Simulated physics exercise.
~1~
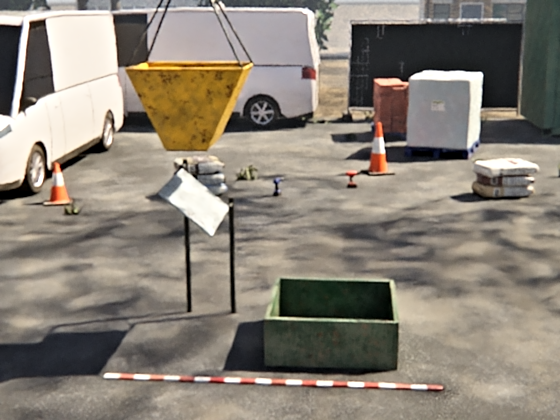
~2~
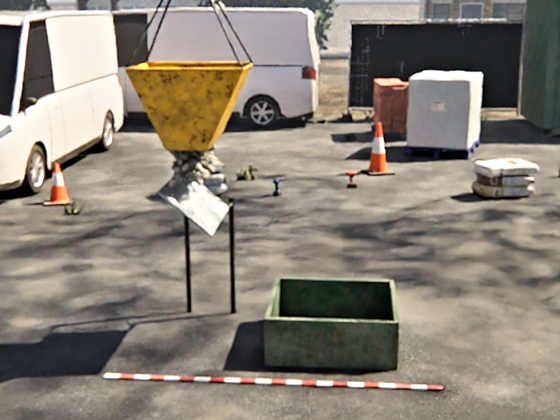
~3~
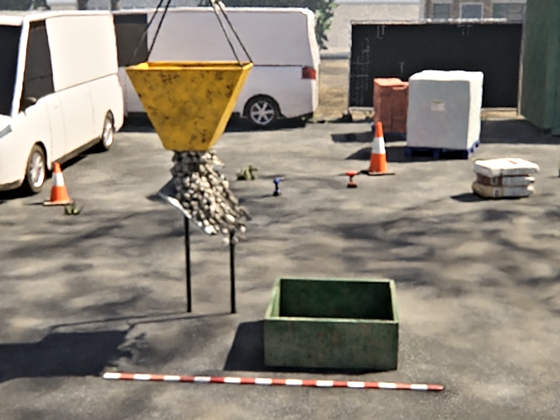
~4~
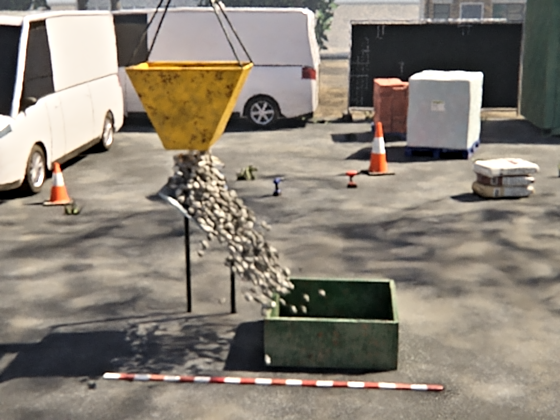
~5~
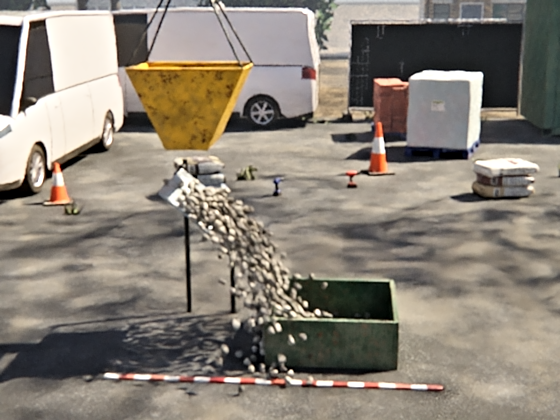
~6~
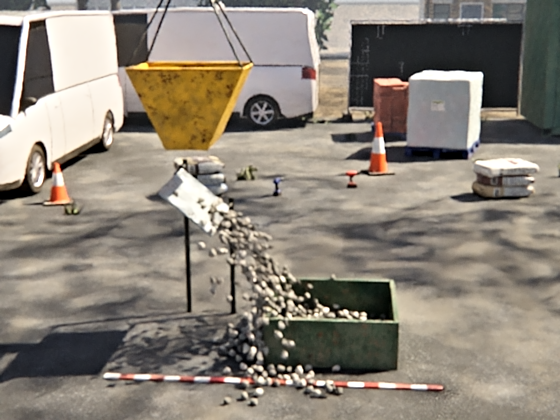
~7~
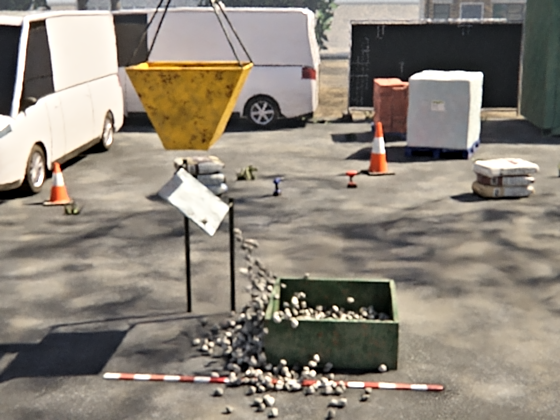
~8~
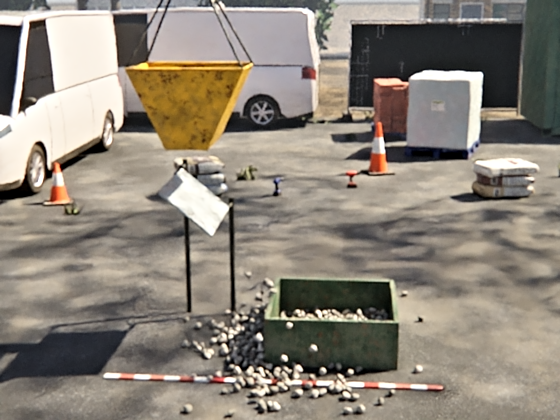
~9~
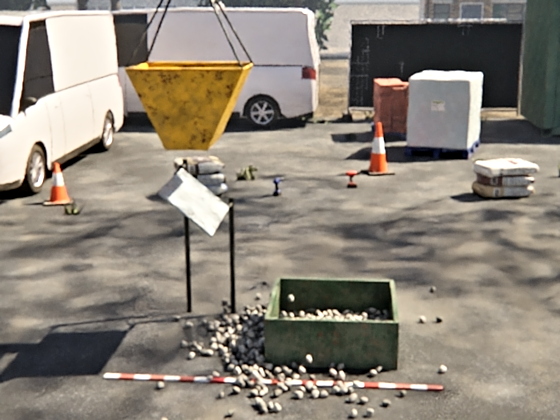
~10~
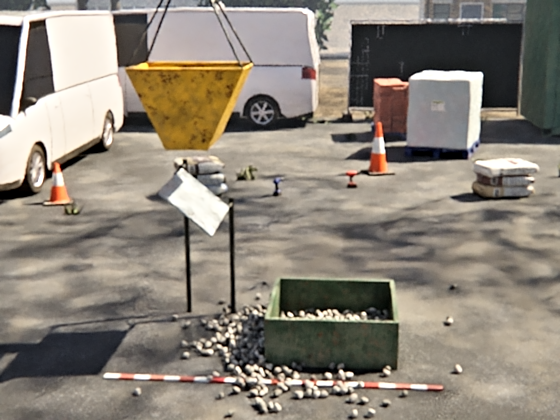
In a paved yard, stones pour from a yellow hopper, landing in and around a bin.
